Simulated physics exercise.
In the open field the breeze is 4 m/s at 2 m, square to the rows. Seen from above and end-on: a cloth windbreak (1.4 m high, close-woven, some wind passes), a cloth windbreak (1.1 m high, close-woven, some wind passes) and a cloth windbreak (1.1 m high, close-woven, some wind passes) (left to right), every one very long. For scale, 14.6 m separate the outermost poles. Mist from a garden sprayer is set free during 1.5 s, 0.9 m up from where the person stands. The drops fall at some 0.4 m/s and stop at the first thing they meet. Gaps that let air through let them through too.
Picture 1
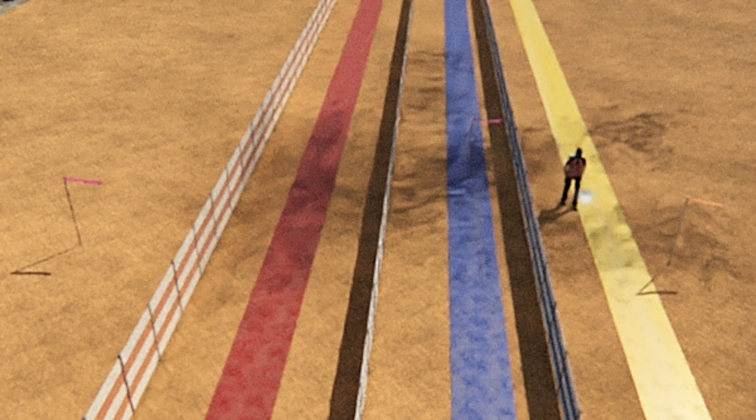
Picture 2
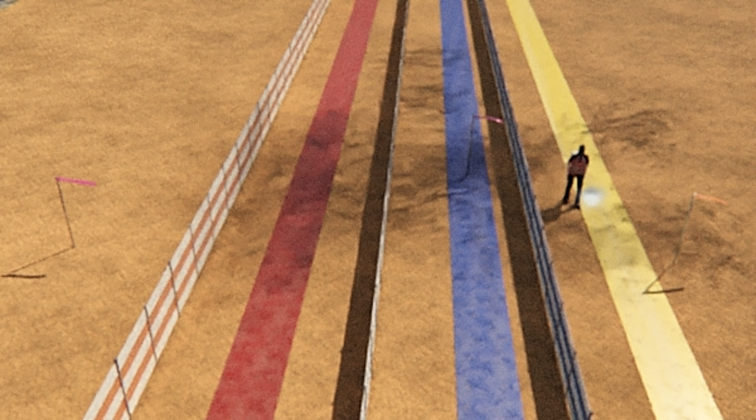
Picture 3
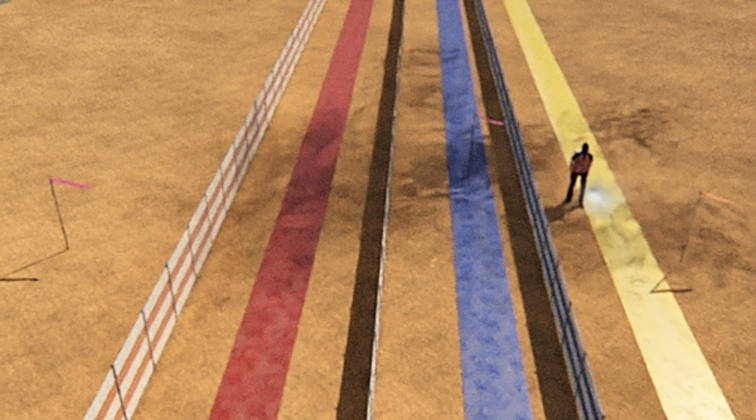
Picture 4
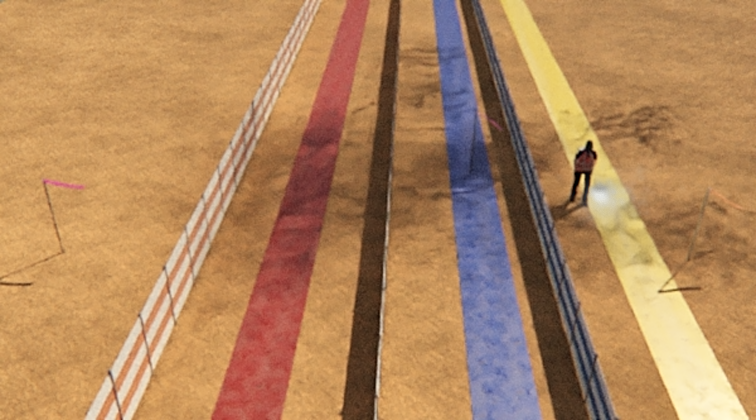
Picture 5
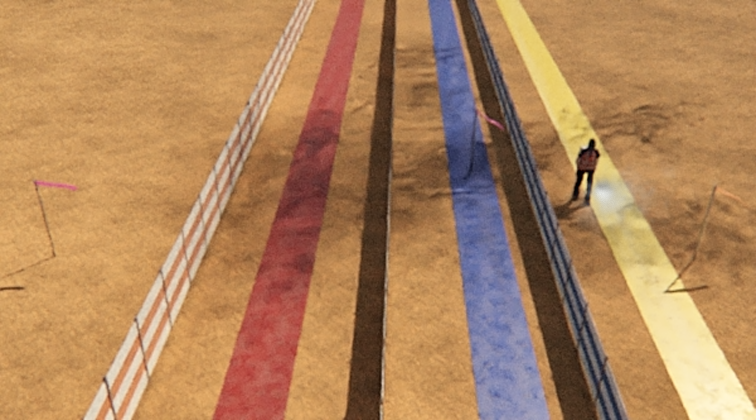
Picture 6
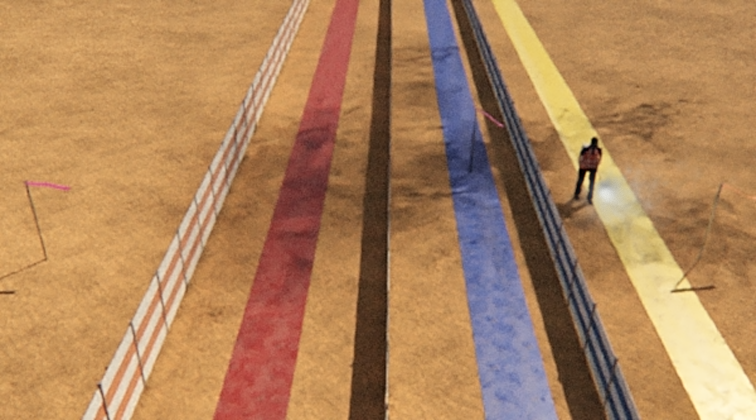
Pale mist spreading rightward over a yellow strip beside a standing figure, as ribbons flutter among long fences on sandy ground.
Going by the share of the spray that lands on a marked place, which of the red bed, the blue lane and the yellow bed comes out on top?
The yellow one.
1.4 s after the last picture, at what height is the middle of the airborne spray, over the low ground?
Roughly 0.6 m up.
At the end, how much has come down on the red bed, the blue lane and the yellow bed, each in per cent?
About 0 % red, 0 % blue, 35 % yellow.
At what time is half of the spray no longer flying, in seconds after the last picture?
Near 2.0 s.
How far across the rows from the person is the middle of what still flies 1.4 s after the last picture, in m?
Roughly 1.0 m.
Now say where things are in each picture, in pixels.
The first picture shows the left ribbon ends at (101, 183), leaning 85 degrees to the right, the spray in the air spans x = 580 to 590 around y = 195 and it comes from (584, 194).
The second picture shows the right ribbon ends at (728, 204), leaning 75 degrees to the right, the spray in the air spans x = 580 to 600 around y = 195, the blue one passes (475, 251), the yellow one passes (623, 258) and the red one passes (294, 242).
The third picture shows the inner ribbon ends at (504, 124), leaning 70 degrees to the right, the spray in the air spans x = 585 to 620 around y = 195 and the top of the right cloth windbreak crosses (536, 183).
The fourth picture shows the left ribbon ends at (84, 188), leaning 80 degrees to the right, the spray in the air spans x = 590 to 640 around y = 195, the blue one passes (474, 198), the yellow one passes (609, 203) and the red one passes (307, 193).
The fifth picture shows the right ribbon ends at (747, 206), leaning 60 degrees to the right and the spray in the air spans x = 590 to 650 around y = 195.
The sixth picture shows the inner ribbon ends at (504, 127), leaning 60 degrees to the right, the spray in the air spans x = 590 to 670 around y = 195 and the top of the right cloth windbreak crosses (545, 180).
Then, 1.4 s after the last picture, 0 % lies on the blue lane, 21 % on the yellow bed and 0 % on the red bed; 38 % has touched down or left; the middle of what still flies is 0.6 m above the low ground, near (648, 199).
Then, 2.9 s after the last picture, 0 % lies on the blue lane, 31 % on the yellow bed and 0 % on the red bed; 65 % has touched down or left; the middle of what still flies is 0.8 m above the low ground, near (743, 195).
Then, 6.9 s after the last picture, 0 % lies on the blue lane, 33 % on the yellow bed and 0 % on the red bed; 87 % has touched down or left.
Then, 18.9 s after the last picture, 0 % lies on the blue lane, 33 % on the yellow bed and 0 % on the red bed; 100 % has touched down or left.
Then, 43.9 s after the last picture, 0 % lies on the blue lane, 33 % on the yellow bed and 0 % on the red bed; 100 % has touched down or left.
